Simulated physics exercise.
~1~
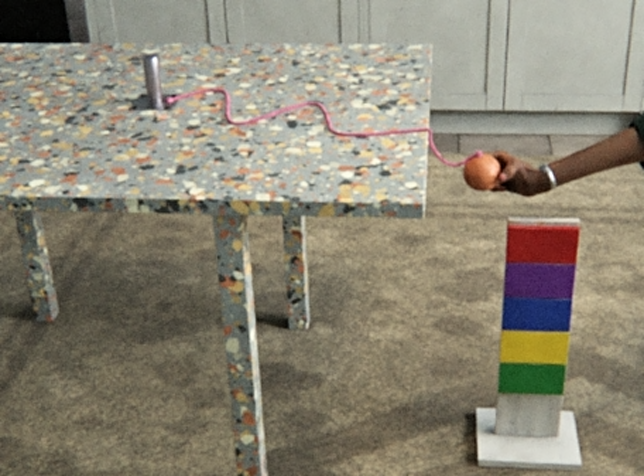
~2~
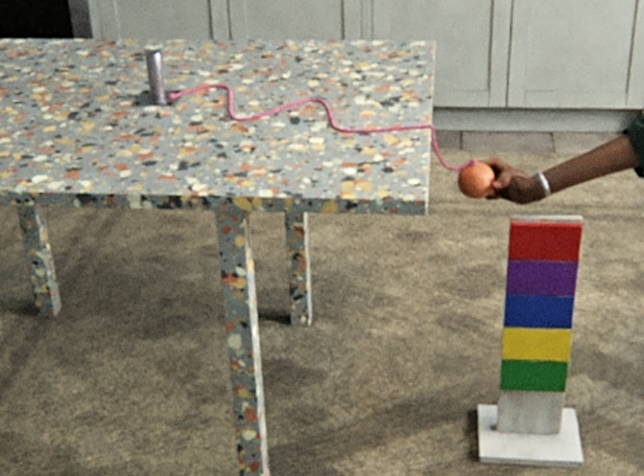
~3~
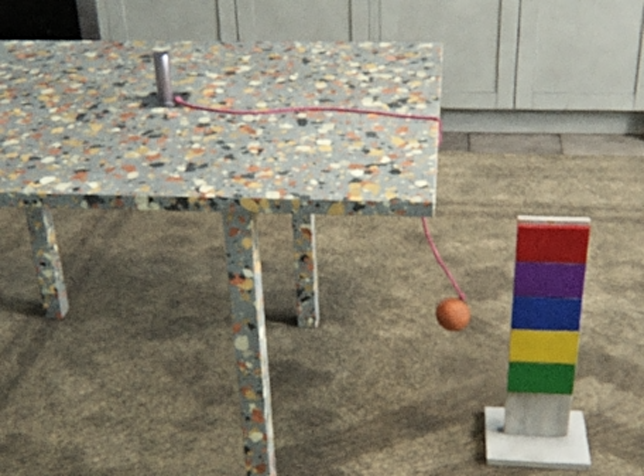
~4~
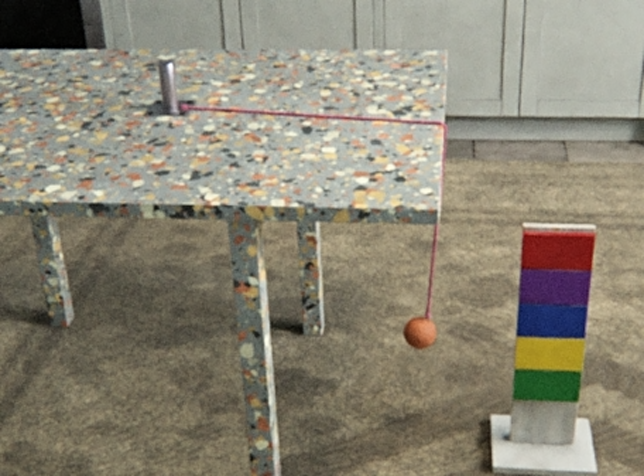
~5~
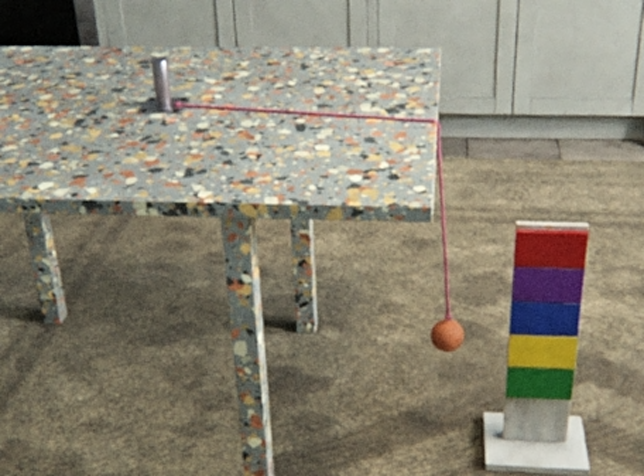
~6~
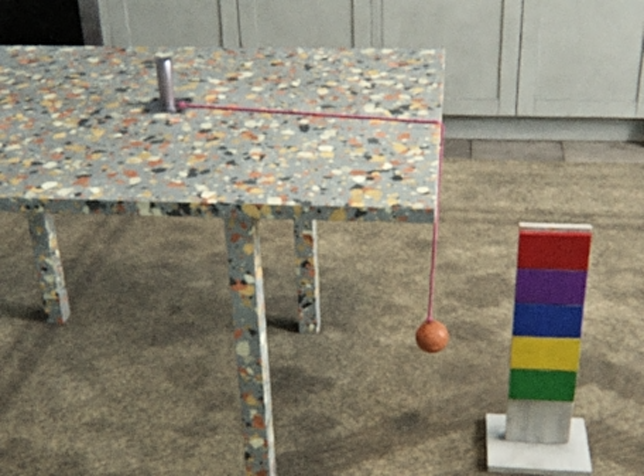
At the start, a hand holds an orange ball-like fruit just beyond the right edge of a speckled table, with a slack pink shoelace running from it to a small metal post on the tabletop. A stand with red, purple, blue, yellow and green bands stands to the right. The hand dips slightly, then lets go and withdraws, and the orange drops below the edge. The lace pulls straight across the table, and the orange swings left, then back right. It finally drifts slightly left, hanging below the edge level with the yellow band.
